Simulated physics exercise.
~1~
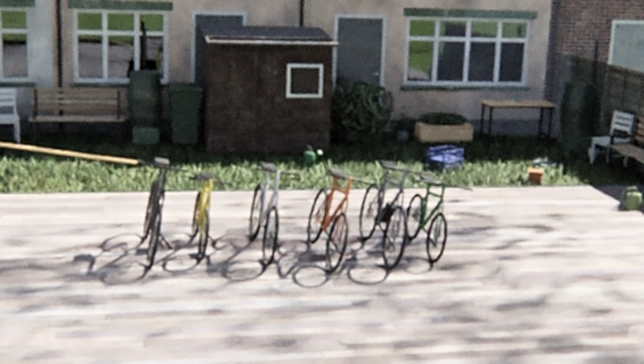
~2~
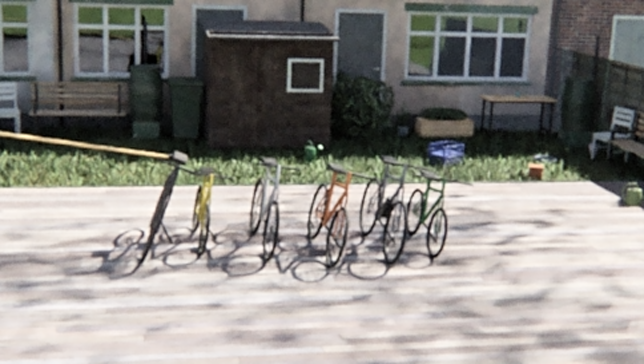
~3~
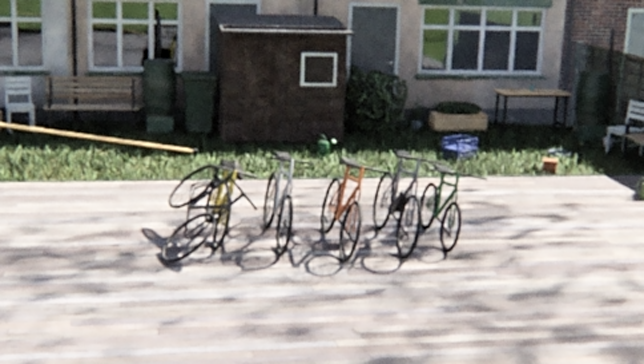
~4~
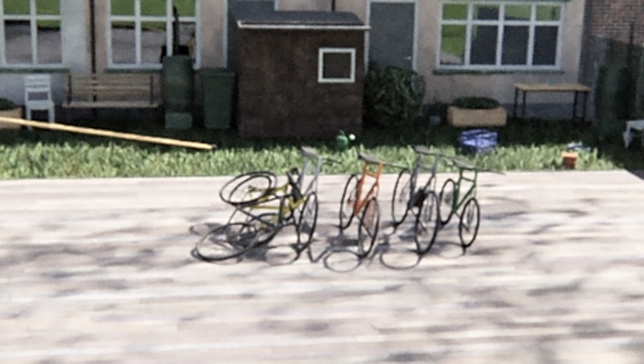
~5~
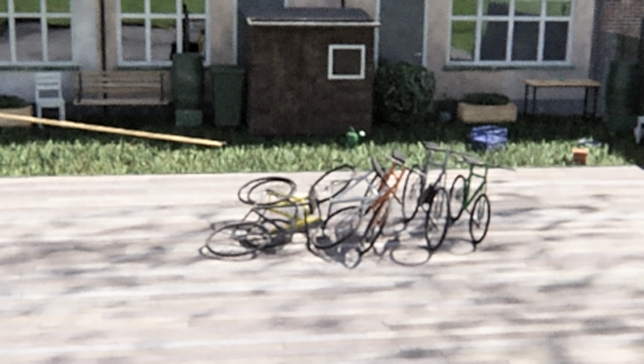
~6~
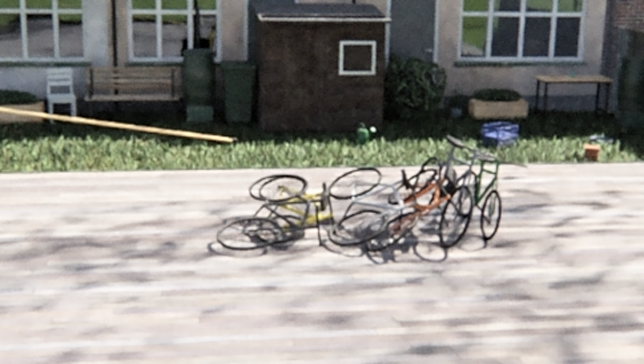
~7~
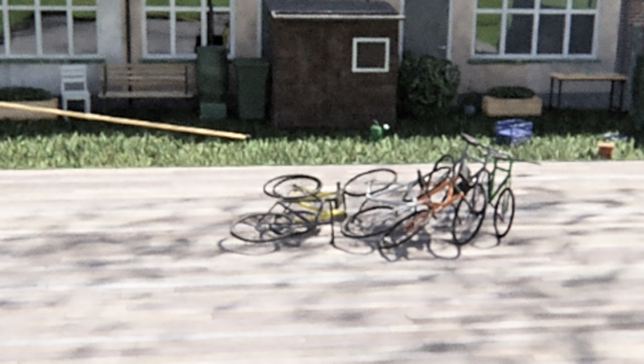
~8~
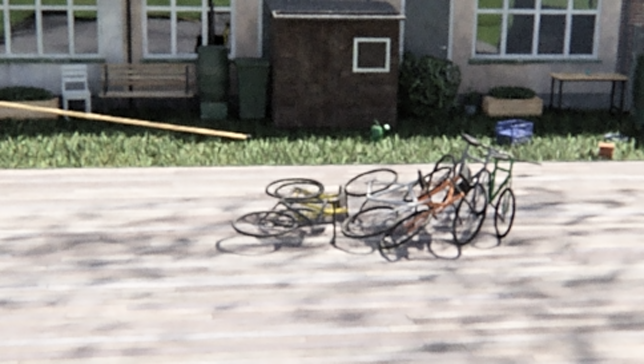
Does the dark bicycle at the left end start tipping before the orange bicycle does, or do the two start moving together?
The dark bicycle at the left end starts tipping first, and the orange bicycle begins to lean only later, after the yellow one has gone over.
The video shows a long pole nudging the leftmost of six bicycles lined up in a yard, which topples rightward into the yellow one, then a grey one and the orange one in turn, leaving the last two, including the green bicycle, standing at the right.
